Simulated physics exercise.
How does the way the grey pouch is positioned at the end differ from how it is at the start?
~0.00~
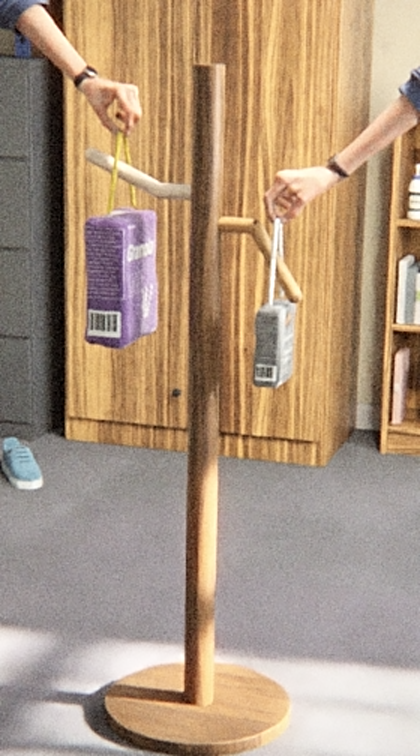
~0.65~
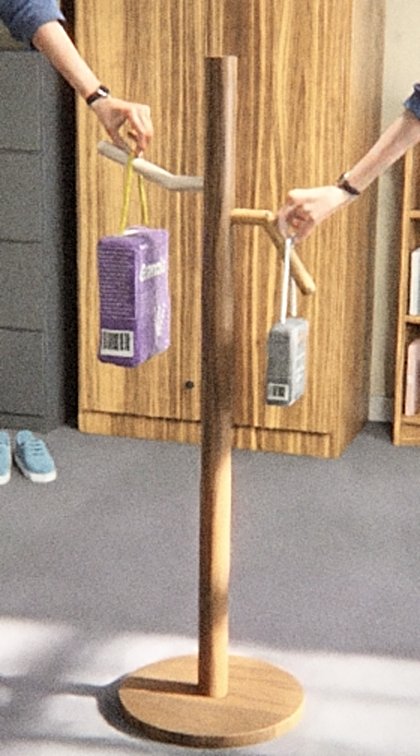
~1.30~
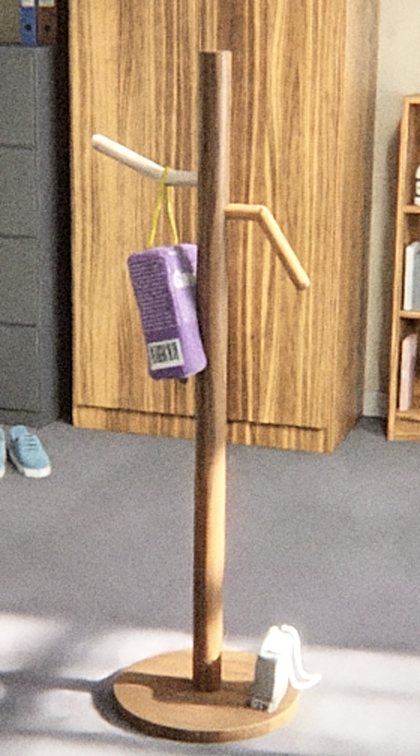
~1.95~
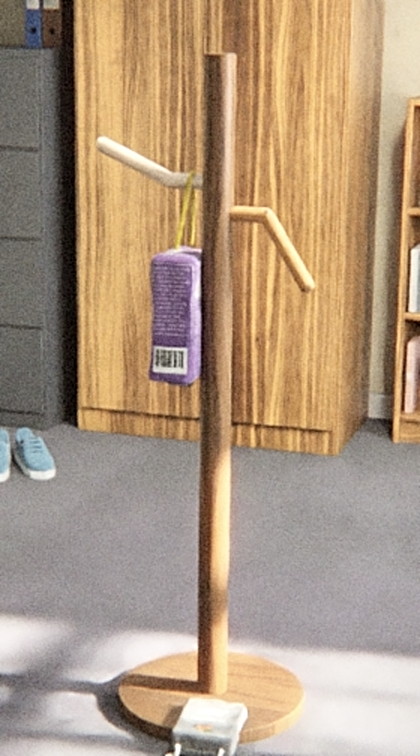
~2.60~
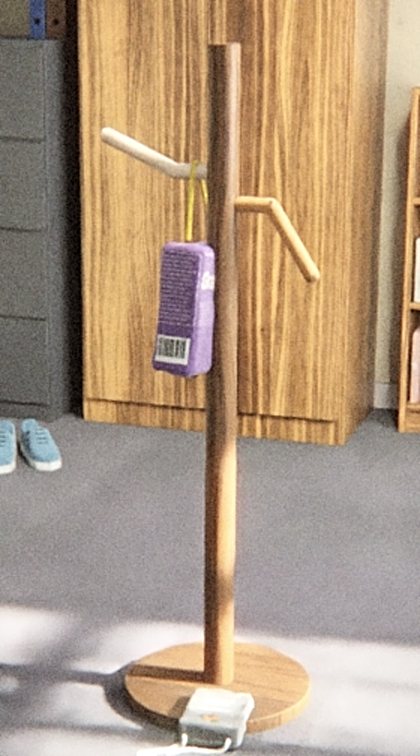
At the start the grey pouch is upright, held by its loop beside the right peg, and at the end it is lying on its side at the foot of the stand.
